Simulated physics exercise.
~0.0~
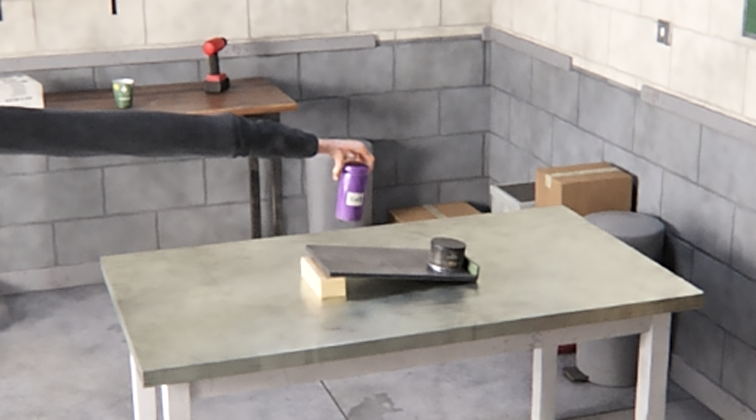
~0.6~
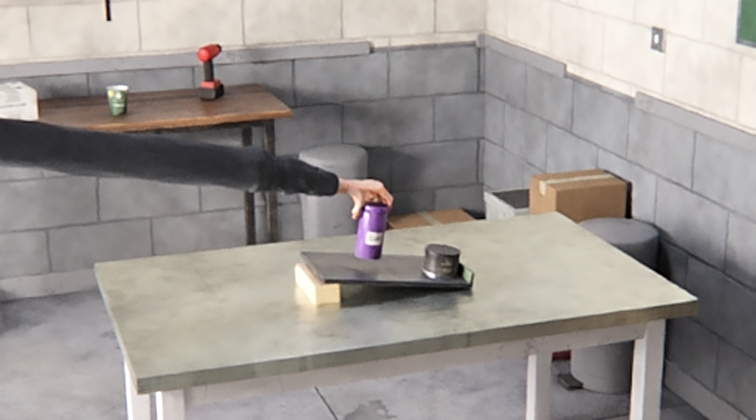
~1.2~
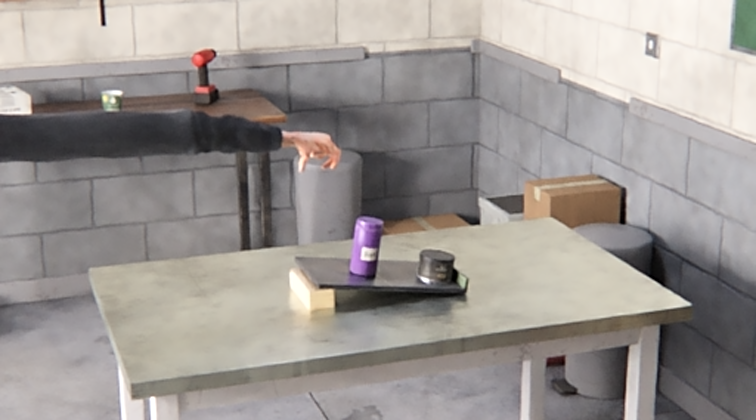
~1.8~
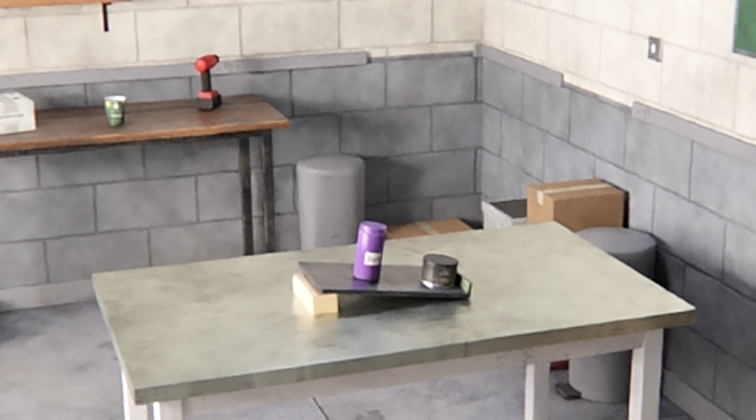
In a workshop, a hand sets a purple jar on a tilted board, where it stays.
